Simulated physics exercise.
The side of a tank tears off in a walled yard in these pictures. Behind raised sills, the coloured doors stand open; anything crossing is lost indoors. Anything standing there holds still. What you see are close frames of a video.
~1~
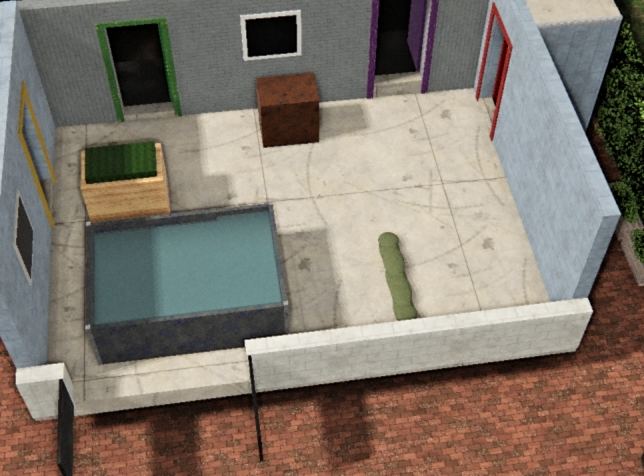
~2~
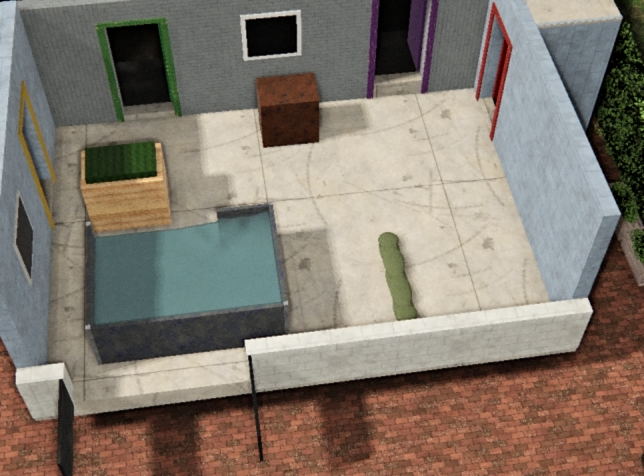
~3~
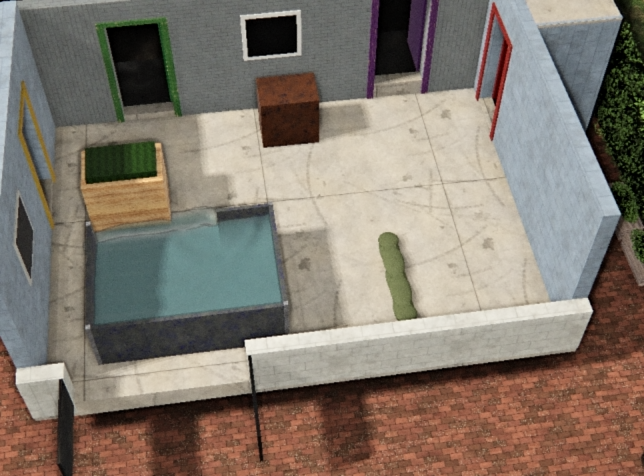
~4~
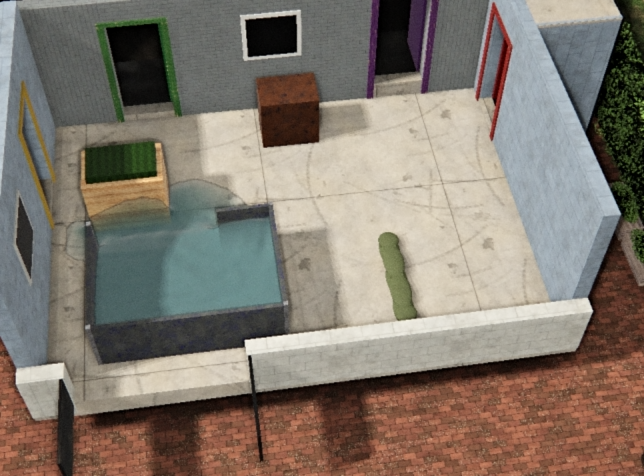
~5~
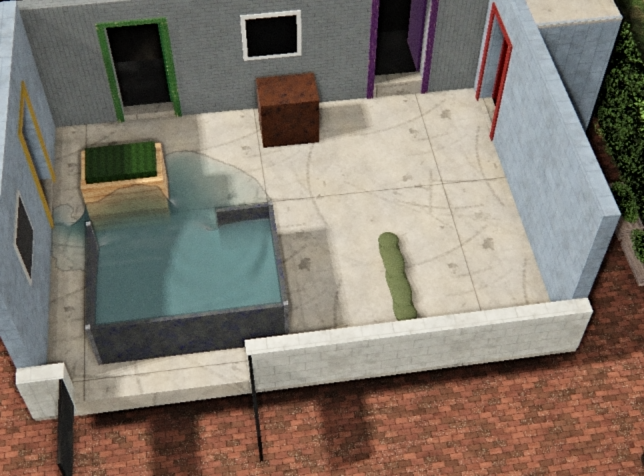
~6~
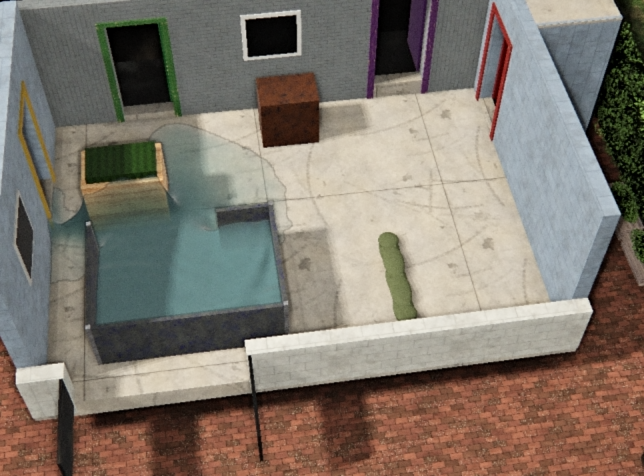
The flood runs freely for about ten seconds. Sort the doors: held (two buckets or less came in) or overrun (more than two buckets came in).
Sorted: Red door overrun, green door overrun, purple door held, yellow door overrun.
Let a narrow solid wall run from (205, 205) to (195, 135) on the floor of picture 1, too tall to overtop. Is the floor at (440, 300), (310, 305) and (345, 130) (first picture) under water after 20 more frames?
Taking the points in order, they are high and dry, high and dry and inundated.
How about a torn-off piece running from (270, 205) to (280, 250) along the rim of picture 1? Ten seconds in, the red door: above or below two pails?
Red: Above the limit.
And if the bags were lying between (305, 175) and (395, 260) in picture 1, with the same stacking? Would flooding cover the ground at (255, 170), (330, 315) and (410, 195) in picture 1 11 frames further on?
Soaked, parched, parched.
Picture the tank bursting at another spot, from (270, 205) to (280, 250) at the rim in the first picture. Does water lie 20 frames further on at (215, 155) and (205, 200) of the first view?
In that order: Clear, free of water.
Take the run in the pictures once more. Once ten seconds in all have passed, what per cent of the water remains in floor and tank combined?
About 78 per cent.
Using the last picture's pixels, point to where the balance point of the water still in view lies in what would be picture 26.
About (210, 222).
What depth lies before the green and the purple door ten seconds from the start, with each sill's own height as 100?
About 70 and 30 per cent.
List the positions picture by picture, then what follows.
In the first frame, the open tank at (185, 266) is whole and still.
In the second frame, the front is at a hidden place, out from the gap on the open tank's far side.
In the third frame, water pours out on the open tank's far side and has run to a hidden place.
In the fourth frame, water pours out on the open tank's far side and has run to (213, 187).
In the fifth frame, water pours out on the open tank's far side and has run to (185, 154).
In the sixth frame, water pours out on the open tank's far side and has run to (183, 127).
A moment on, water covers 35 % of the floor; the red door not reached, the green door over two buckets in, the purple door not reached, the yellow door under two buckets in.
Next, water covers 50 % of the floor; the red door not reached, the green door over two buckets in, the purple door wet at the sill, nothing in, the yellow door over two buckets in.
Then, water covers 65 % of the floor; the red door far over two buckets in, the green door far over two buckets in, the purple door wet at the sill, nothing in, the yellow door over two buckets in.
Later, water covers 80 % of the floor; the red door far over two buckets in, the green door far over two buckets in, the purple door wet at the sill, nothing in, the yellow door over two buckets in.
In the end, water covers 95 % of the floor; the red door far over two buckets in, the green door far over two buckets in, the purple door wet at the sill, nothing in, the yellow door over two buckets in.
